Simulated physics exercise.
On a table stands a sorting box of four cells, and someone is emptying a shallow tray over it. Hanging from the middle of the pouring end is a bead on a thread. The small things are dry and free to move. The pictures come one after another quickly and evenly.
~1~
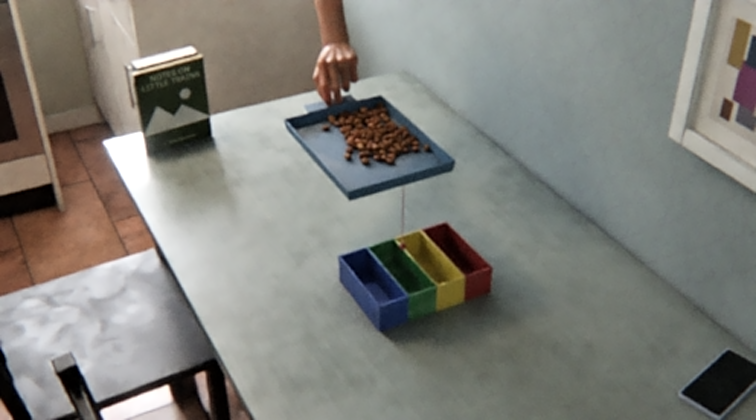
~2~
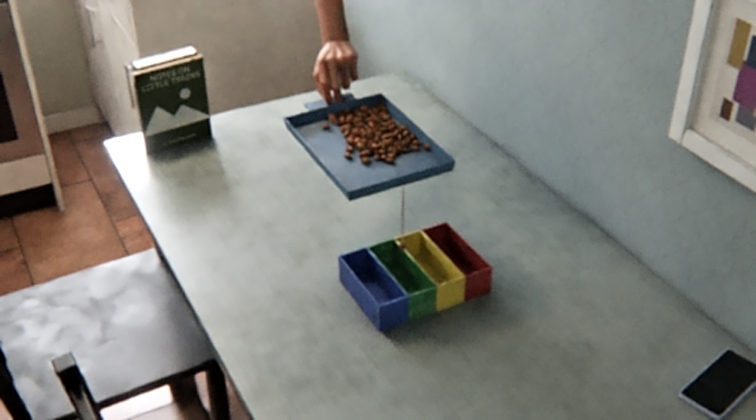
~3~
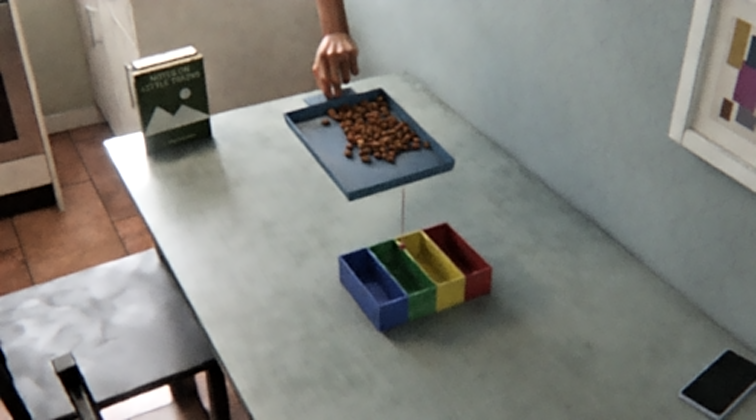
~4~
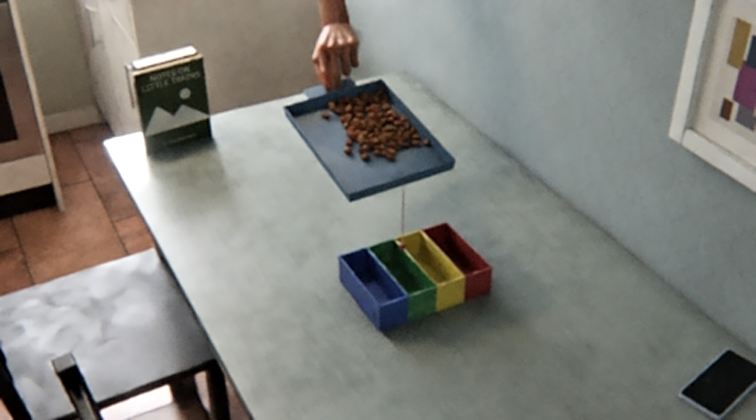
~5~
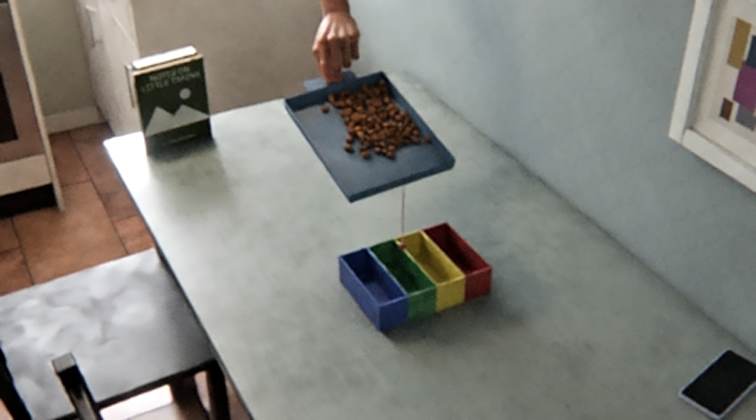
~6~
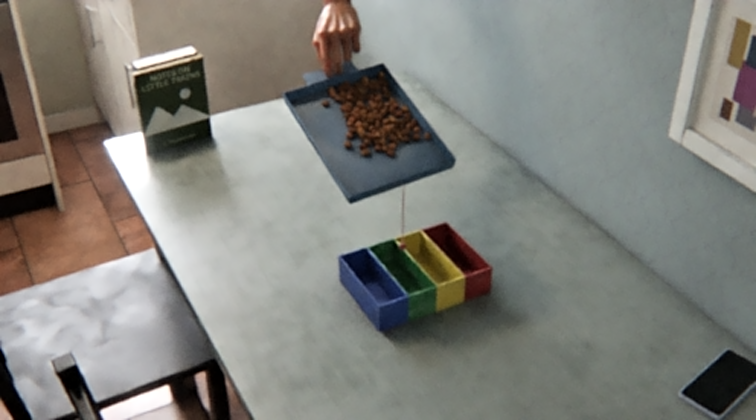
A hand gradually tilting a shallow blue tray of brown kibble, its near left corner dipping lowest, above a four-coloured sorting box.
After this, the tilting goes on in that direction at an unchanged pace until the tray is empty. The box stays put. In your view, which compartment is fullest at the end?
Fullest: The blue compartment.
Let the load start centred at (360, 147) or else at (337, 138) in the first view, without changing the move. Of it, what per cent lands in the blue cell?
First case: Some 50 %; second case: Some 50 %.
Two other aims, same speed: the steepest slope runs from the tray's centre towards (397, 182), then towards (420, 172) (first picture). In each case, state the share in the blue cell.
Shares, approx.: 20 %, then 0 %.
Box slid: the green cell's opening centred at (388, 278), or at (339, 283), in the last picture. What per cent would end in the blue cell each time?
Approximately 30 percent, followed by approximately 0 percent.
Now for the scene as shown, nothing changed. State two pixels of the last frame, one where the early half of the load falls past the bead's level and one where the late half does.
I'd say close to (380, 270) at first and close to (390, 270) later on.
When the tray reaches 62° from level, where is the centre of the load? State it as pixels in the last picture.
The middle of the pieces lands at roughly (386, 185).
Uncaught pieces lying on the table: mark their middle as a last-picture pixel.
Their middle ends up at roughly (321, 331).
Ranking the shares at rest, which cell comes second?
The answer here is the green one.
Just after the last frame, tray tipped steeply; the larger part on the tray; just a few in the yellow cell; about a tenth falling or outside the box.
A moment on, tray tipped past a quarter turn; roughly a third on the tray; roughly a quarter in the blue cell; about a tenth in the green cell; about a tenth in the yellow cell; roughly a quarter falling or outside the box.
Further on, tray tipped past a quarter turn; roughly half in the blue cell; roughly a quarter in the green cell; about a tenth in the yellow cell; just a few in the red cell; about a tenth falling or outside the box.
When it is over, tray tipped past a quarter turn; roughly half in the blue cell; roughly a quarter in the green cell; about a tenth in the yellow cell; just a few in the red cell; about a tenth outside the box.
